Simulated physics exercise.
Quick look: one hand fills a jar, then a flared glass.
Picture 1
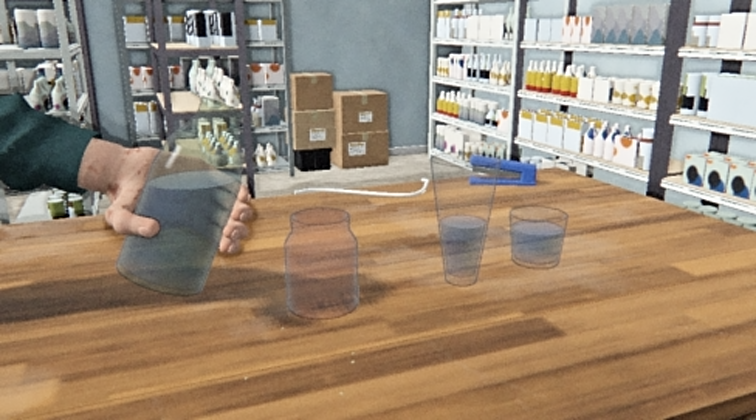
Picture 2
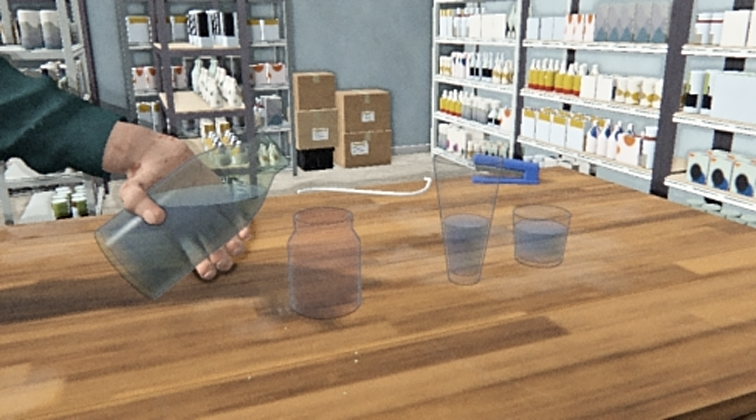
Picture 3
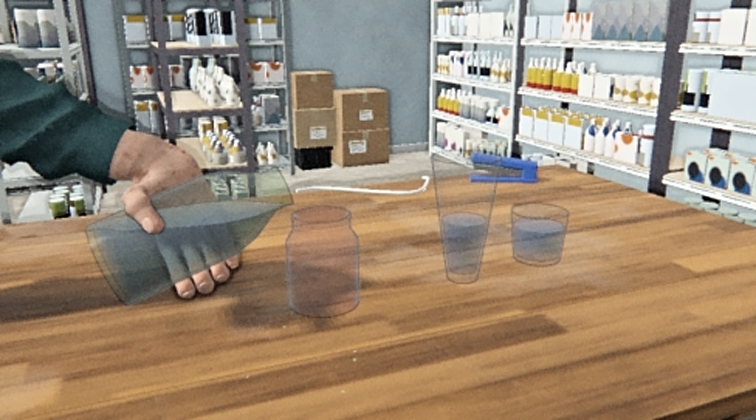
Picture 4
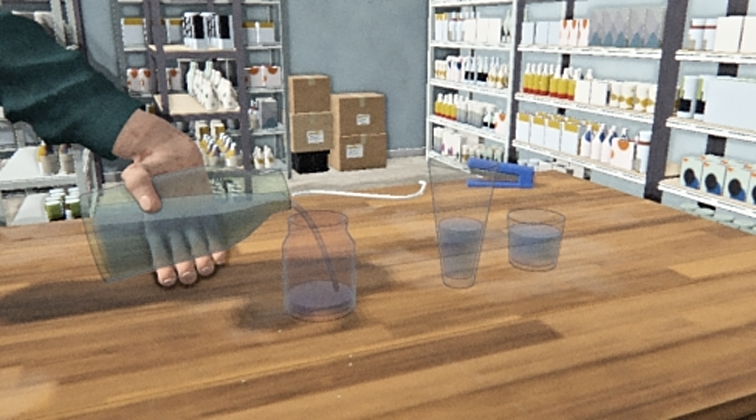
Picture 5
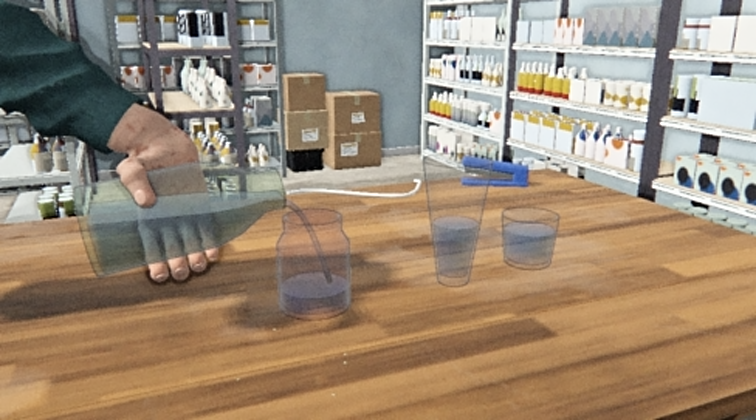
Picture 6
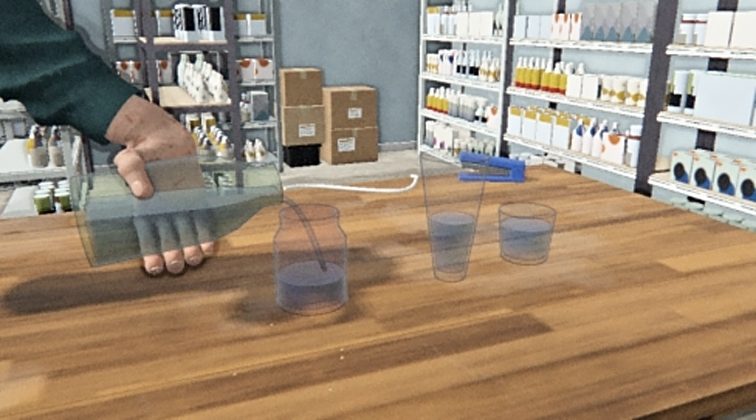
In the video, a hand lifts and tilts a clear bottle of bluish liquid rightward over an empty jar on a wooden table, then pours a thin stream into it, the jar's level rising beside two partly filled glasses.
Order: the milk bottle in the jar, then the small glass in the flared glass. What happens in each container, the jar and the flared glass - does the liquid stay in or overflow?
In the jar it overflows; in the flared glass it stays in.
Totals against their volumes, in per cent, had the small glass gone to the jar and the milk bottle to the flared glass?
30 % then 180 %.
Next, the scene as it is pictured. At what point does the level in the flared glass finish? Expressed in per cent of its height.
I'd say close to 75 per cent.
Next, the jar is about three quarters full.
After that, the jar is full to the brim with a puddle round it.
Finally, the jar is full to the brim with a puddle round it; the flared glass is about three quarters full.
